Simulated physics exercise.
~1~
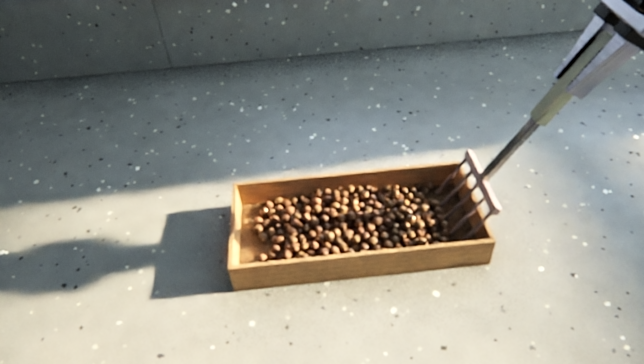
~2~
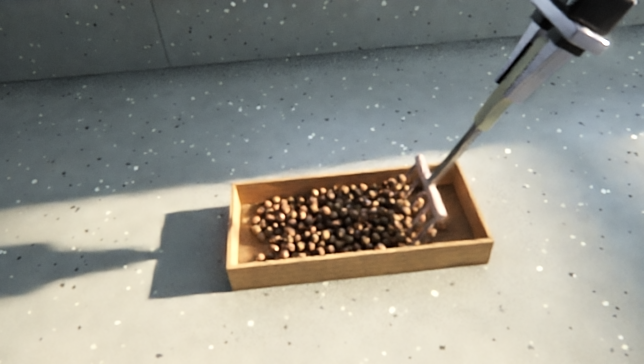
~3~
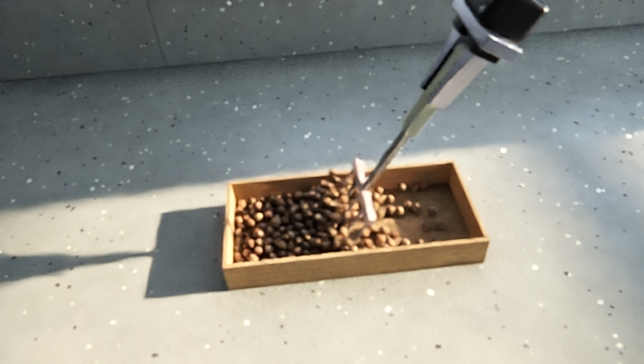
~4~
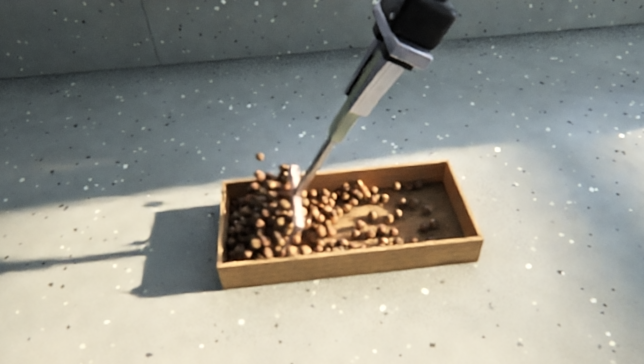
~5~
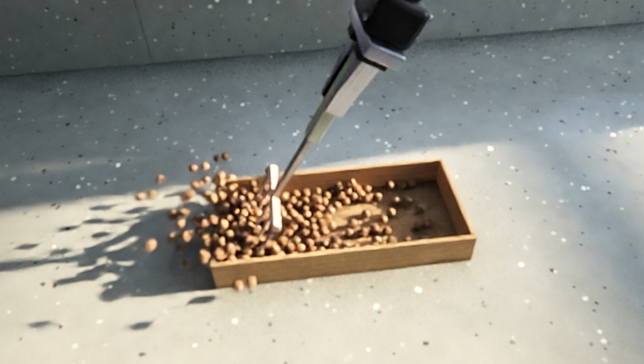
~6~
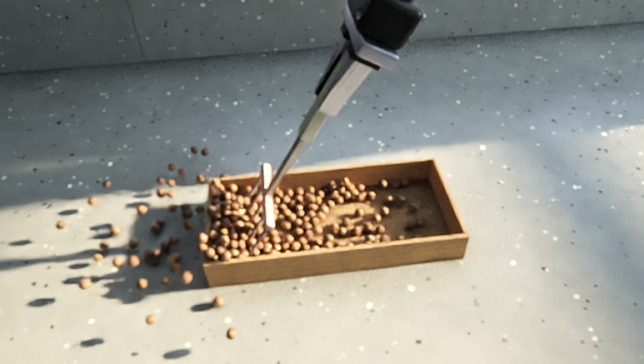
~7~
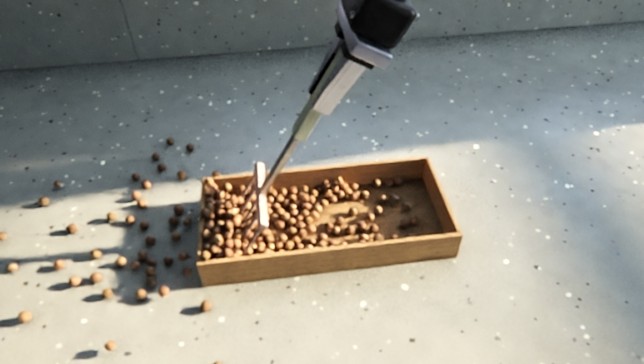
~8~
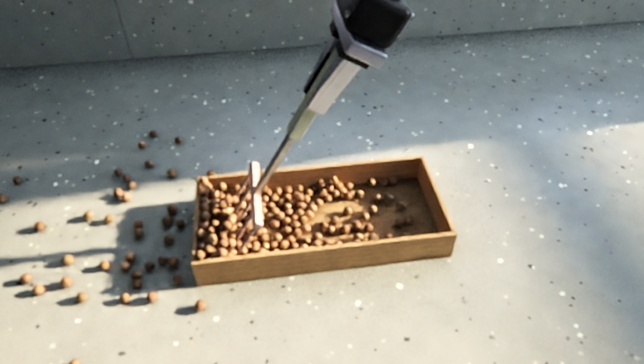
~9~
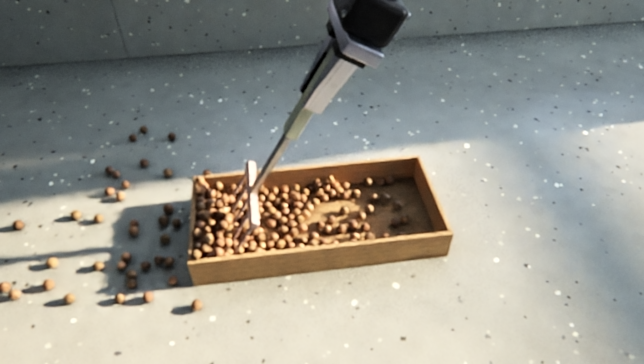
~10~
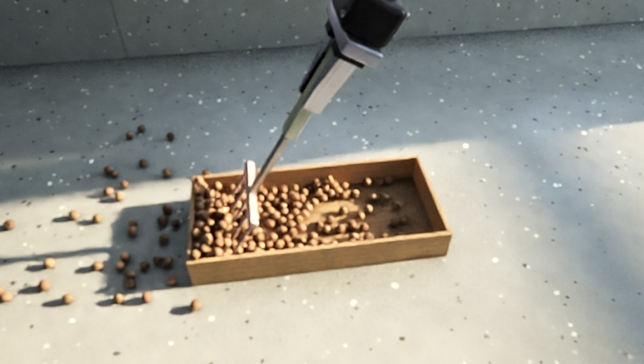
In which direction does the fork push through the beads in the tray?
The fork moves to the left, sweeping the beads from the right side of the tray toward its left end.
The clip opens on a shallow, rectangular brown tray of small round brown beads on a speckled grey surface, with a robot arm holding a fork at the tray's right end. The fork sweeps left through the beads, pushing them into a heap and leaving the right side of the tray mostly bare. As it nears the left end, the heap rises and beads spill over the edge, scattering and rolling across the surface. The fork then stops inside the tray near that end. Finally the beads settle, many lying loose to the left while most remain in the tray.
